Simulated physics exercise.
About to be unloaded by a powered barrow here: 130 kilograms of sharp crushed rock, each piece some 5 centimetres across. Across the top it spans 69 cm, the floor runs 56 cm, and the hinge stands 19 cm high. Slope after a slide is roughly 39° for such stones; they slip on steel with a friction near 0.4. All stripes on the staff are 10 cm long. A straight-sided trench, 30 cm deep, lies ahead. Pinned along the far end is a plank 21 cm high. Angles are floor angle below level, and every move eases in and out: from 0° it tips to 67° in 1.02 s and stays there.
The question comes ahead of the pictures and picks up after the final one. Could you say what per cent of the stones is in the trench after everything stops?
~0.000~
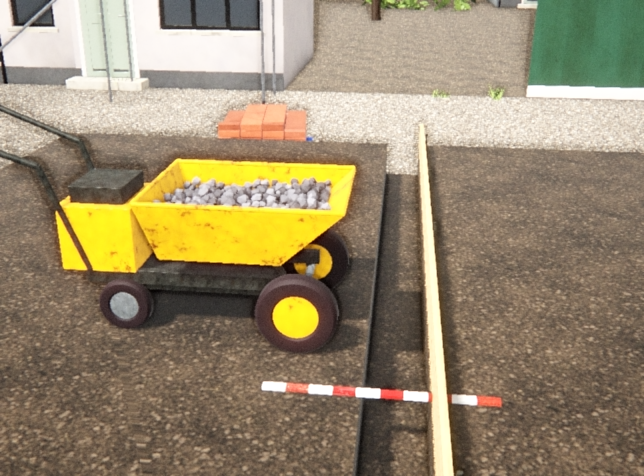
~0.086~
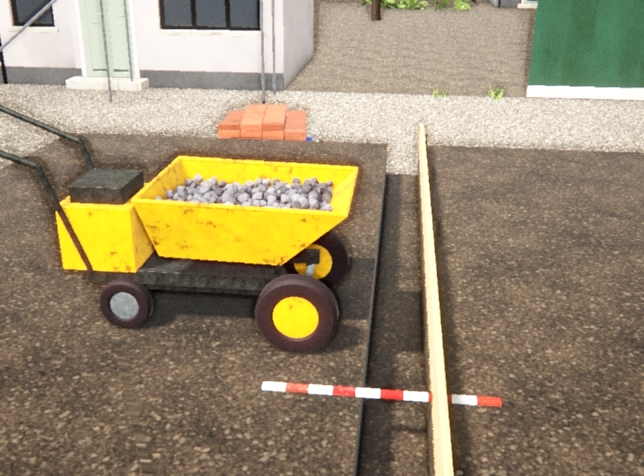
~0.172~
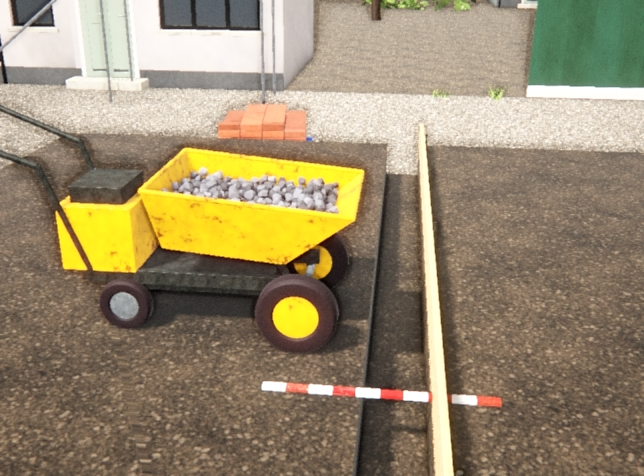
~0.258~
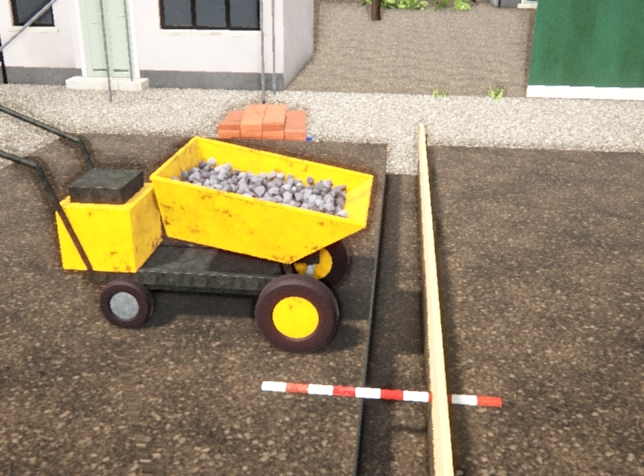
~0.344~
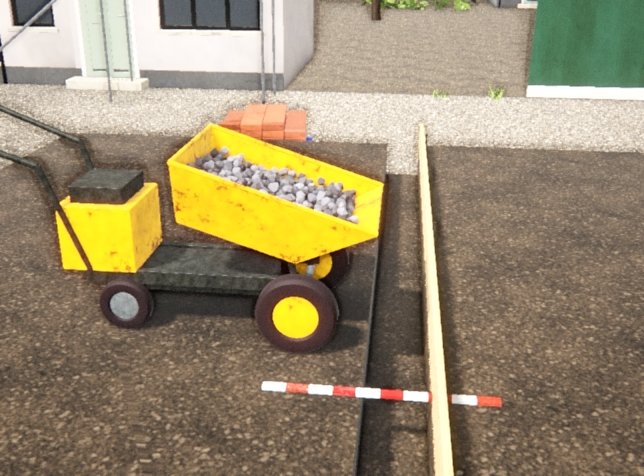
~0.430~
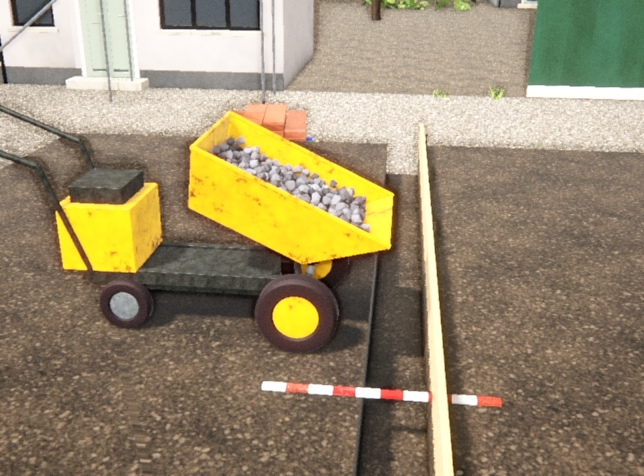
I would put it at 6 per cent.
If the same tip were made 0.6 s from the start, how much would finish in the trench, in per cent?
With that timing, about 5 per cent.
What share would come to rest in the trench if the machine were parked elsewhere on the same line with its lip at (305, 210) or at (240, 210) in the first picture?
It comes to about 95 and 65 in a hundred.
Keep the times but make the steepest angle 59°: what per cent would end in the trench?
Then roughly 25 percent.
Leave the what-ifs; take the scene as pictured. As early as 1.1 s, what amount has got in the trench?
Roughly 5 percent of the load.
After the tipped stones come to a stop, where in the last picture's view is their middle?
Somewhere around (467, 329) in the last picture.
After 0.8 s the floor is at 56°; 100 % in the tray; the foremost stones are at (410, 266).
After 1.1 s the floor is at 67°; 89 % in the tray, 3 % in the trench, 7 % past the trench; the foremost stones are at (481, 318).
After 1.5 s the floor is at 67°; 70 % in the tray, 5 % in the trench, 25 % past the trench; the foremost stones are at (557, 335).
After 3.4 s the floor is at 67°; 63 % in the tray, 6 % in the trench, 32 % past the trench; the foremost stones are at (571, 330).
